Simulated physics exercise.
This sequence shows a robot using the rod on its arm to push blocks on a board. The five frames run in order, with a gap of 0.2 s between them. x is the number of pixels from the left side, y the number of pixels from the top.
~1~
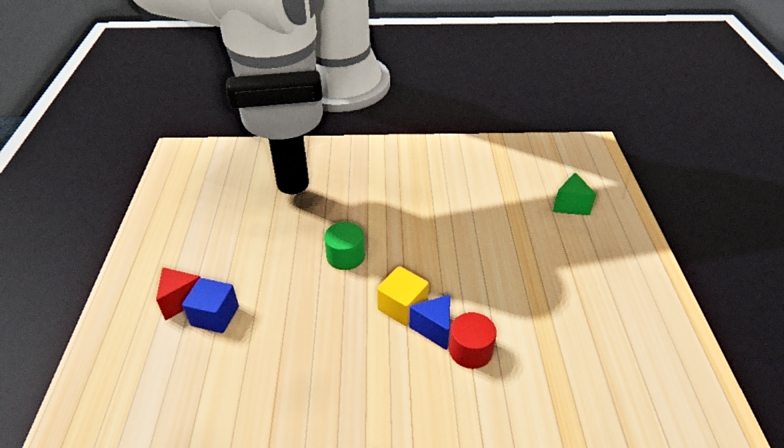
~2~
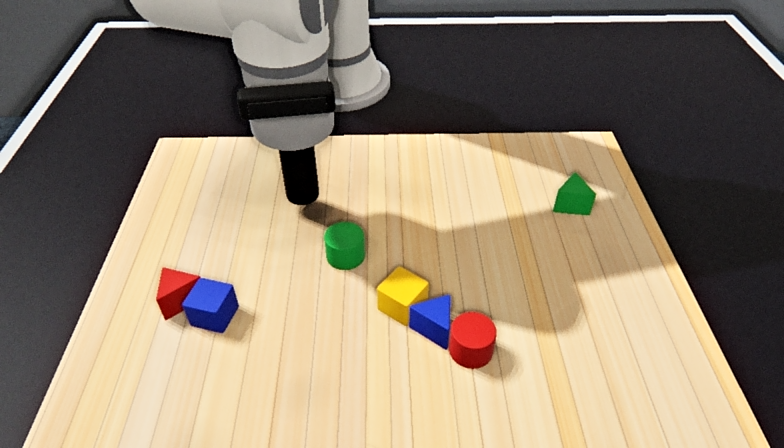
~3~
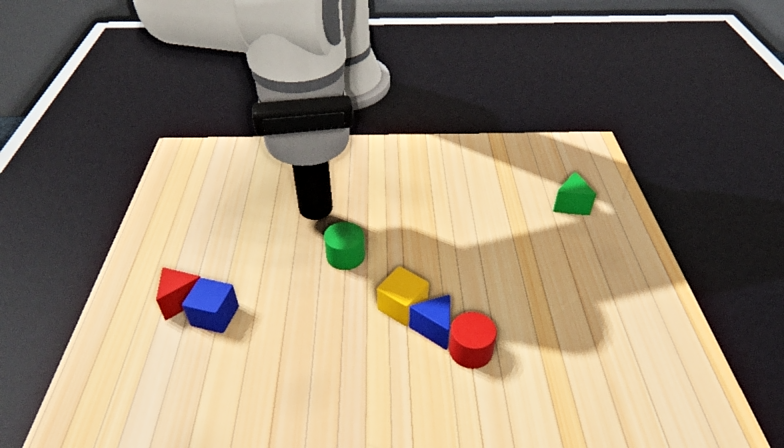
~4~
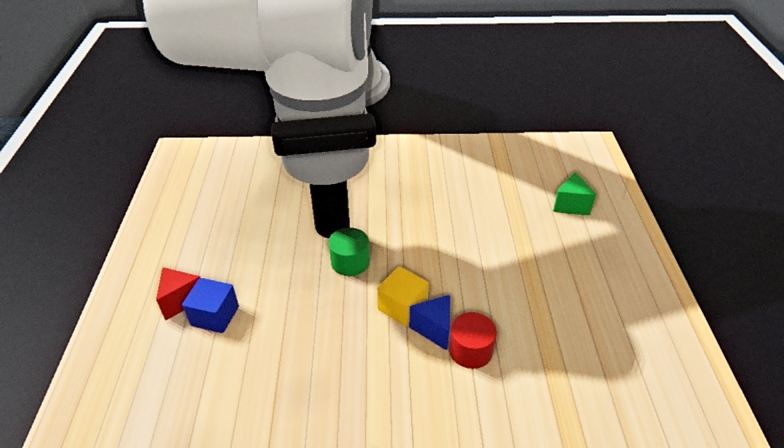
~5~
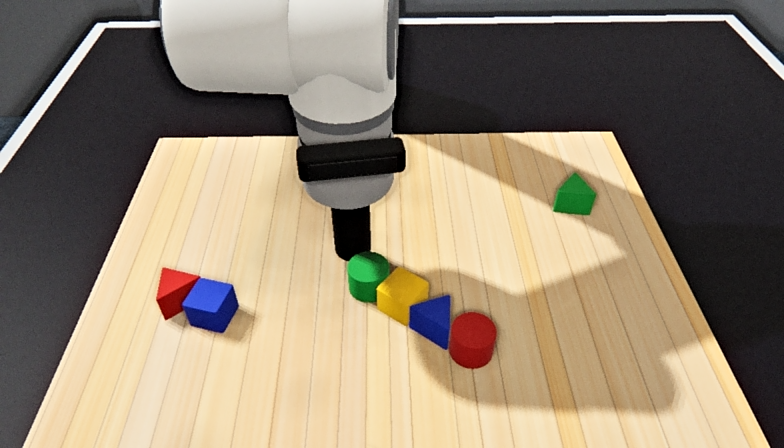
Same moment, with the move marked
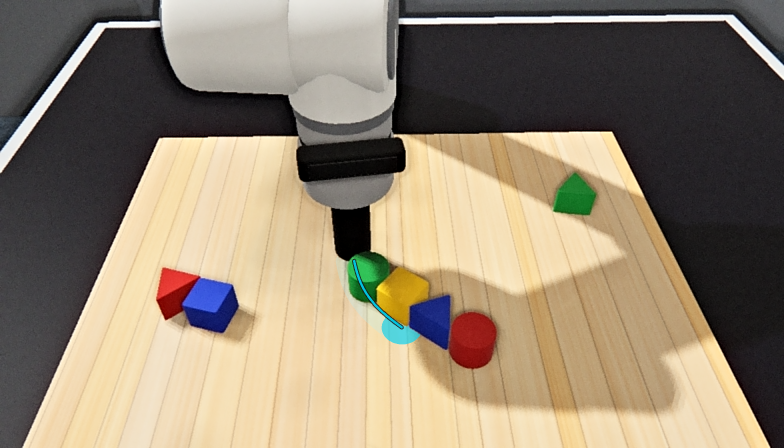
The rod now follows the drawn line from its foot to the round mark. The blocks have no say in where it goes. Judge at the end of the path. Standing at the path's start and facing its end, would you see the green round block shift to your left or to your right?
So, looking from the first point of the path to the last, the green round block moves rightwards.
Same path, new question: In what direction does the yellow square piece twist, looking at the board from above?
It ends up turned anticlockwise.
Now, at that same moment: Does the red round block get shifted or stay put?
It is shifted.
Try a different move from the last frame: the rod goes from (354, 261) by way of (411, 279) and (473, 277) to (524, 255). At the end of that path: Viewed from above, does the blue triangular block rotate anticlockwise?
The answer is yes.
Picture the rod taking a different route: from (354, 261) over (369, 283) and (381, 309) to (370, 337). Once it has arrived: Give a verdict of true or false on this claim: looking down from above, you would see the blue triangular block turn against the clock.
True
The drawn path runs from (354, 261) over (361, 284) and (377, 307) to (402, 327).
On the path given first. One third of the way, rod at (361, 274); green round block at (381, 290); yellow square piece at (418, 309); blue triangular block at (447, 326), turned 25° anticlockwise; red round block at (490, 333).
Two thirds of the way, rod at (378, 298); green round block at (393, 319); yellow square piece at (431, 339); blue triangular block at (467, 349), turned 45° anticlockwise; red round block at (501, 335).
At the end, rod at (402, 317); green round block at (401, 343); yellow square piece at (445, 360), turned 30° anticlockwise; blue triangular block at (482, 362), turned 60° anticlockwise; red round block at (502, 335).
